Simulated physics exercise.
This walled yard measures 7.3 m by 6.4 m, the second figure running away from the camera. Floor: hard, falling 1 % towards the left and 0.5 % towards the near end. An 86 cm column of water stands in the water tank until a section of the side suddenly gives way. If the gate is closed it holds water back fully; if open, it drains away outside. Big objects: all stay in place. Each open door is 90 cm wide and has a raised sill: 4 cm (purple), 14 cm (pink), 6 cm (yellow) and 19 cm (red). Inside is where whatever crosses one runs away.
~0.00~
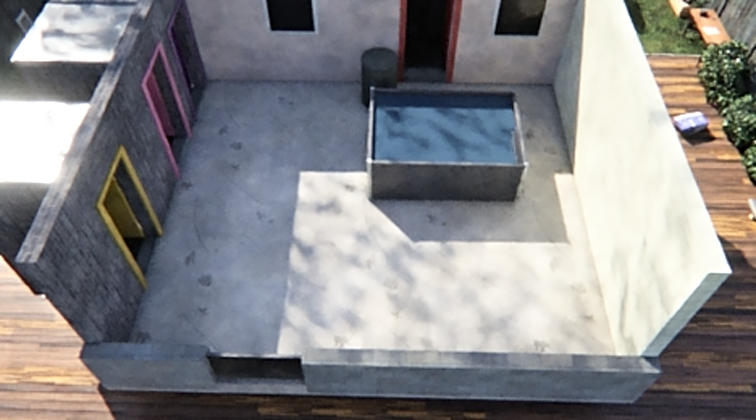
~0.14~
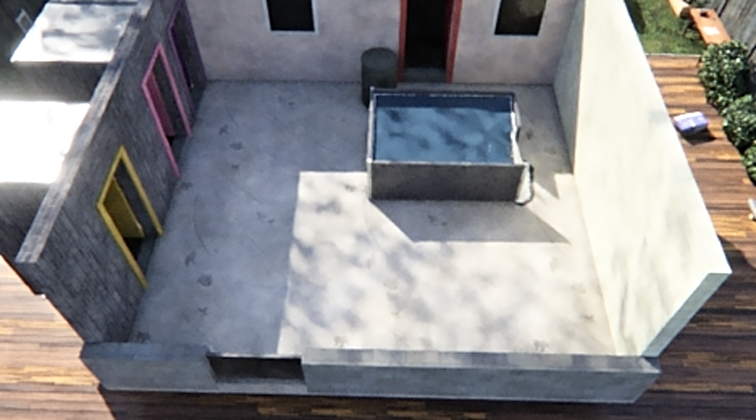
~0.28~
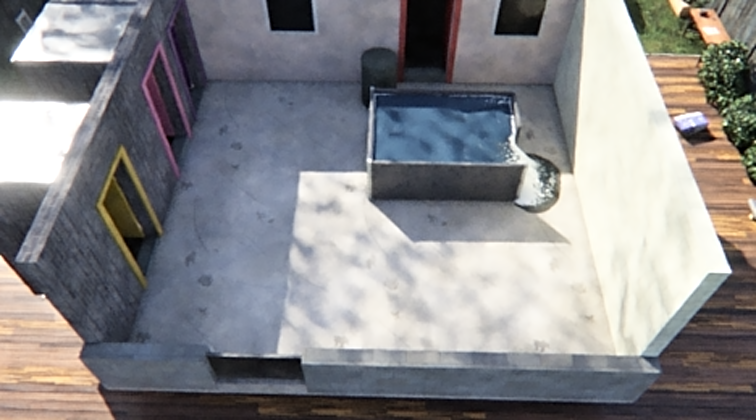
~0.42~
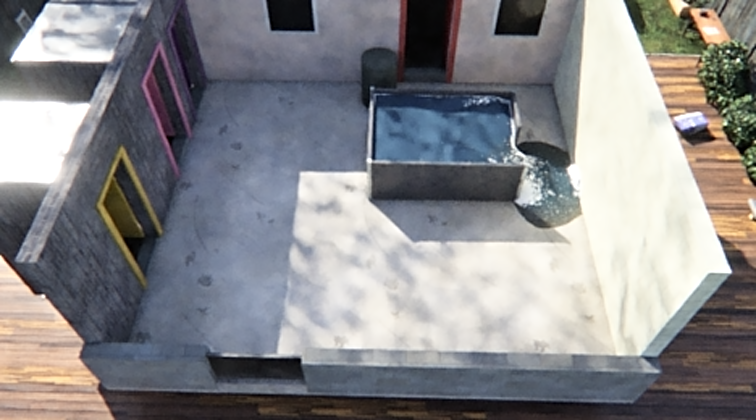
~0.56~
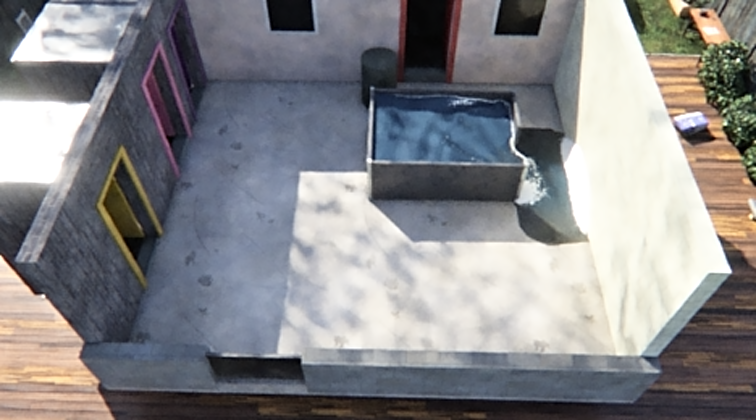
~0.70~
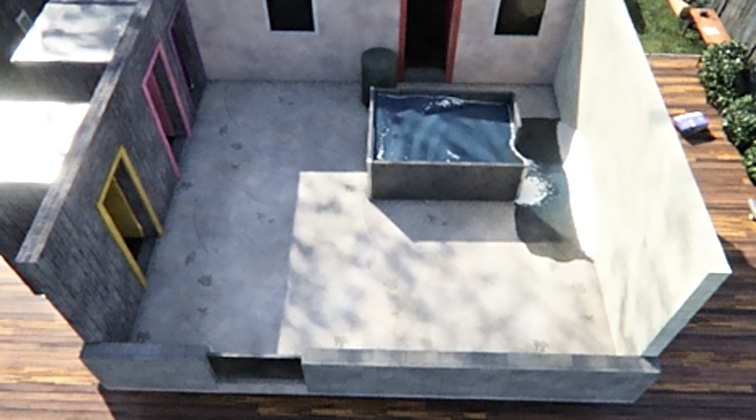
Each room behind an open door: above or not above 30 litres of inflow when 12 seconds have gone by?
Purple door: Above, pink door: Not above, yellow door: Above, red door: Not above.
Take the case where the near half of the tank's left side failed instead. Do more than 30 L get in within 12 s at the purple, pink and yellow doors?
Then it goes purple too high, pink too high, yellow too high.
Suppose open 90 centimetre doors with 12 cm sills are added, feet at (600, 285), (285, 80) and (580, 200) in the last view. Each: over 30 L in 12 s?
So, in the order given, it's shy of the mark, then shy of the mark, then beyond the mark.
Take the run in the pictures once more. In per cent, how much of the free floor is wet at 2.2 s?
About 25 per cent.
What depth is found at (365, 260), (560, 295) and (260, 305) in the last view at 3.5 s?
In that order: 0, 7 and 2 cm.
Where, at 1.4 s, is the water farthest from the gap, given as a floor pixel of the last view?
I'd put it near pixel (616, 376) of the last picture.
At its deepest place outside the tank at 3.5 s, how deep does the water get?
It gets to some 35 cm.
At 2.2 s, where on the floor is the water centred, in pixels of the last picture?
The water's centre sits at about (479, 179).
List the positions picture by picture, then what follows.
In the first frame, the water tank at (445, 128) is whole and still, 86 cm deep.
In the second frame, the front is at (522, 203), 0.5 m from the gap at (514, 170); 0.2 m2 of floor is under water; 86 cm left at the back of the water tank.
In the third frame, water pours out at (514, 170) and has run 0.9 m, to (557, 175); typically 11 cm deep outside, 86 cm at the water tank's back.
In the fourth frame, water pours out at (514, 172) and has run 1.3 m, to (581, 209); typically 10 cm deep outside, 86 cm at the water tank's back.
In the fifth frame, water pours out at (514, 171) and has run 1.7 m, to (588, 237); typically 8 cm deep outside, 86 cm at the water tank's back.
In the sixth frame, the front is at (592, 257), 2.0 m from the gap at (514, 171); 3.0 m2 of floor is under water; 83 cm left at the back of the water tank.
After 1.4 s water covers 15 % of the floor and is deepest (60 cm) near (572, 185); purple door not reached, pink door not reached, yellow door not reached, red door not reached.
After 2.2 s water covers 25 % of the floor and is deepest (50 cm) near (572, 185); purple door not reached, pink door not reached, yellow door not reached, red door 4 cm at the sill, 0 L in.
After 3.5 s water covers 45 % of the floor and is deepest (35 cm) near (572, 185); purple door not reached, pink door not reached, yellow door not reached, red door 9 cm at the sill, 0 L in.
After 7.0 s water covers 90 % of the floor and is deepest (22 cm) near (572, 185); purple door 11 cm at the sill, 49 L in, pink door 14 cm at the sill, 0 L in, yellow door 13 cm at the sill, 46 L in, red door 18 cm at the sill, 2 L in.
After 12.0 s water covers 95 % of the floor and is deepest (14 cm) near (122, 365); purple door 11 cm at the sill, 193 L in, pink door 10 cm at the sill, 1 L in, yellow door 11 cm at the sill, 129 L in, red door 11 cm at the sill, 3 L in.
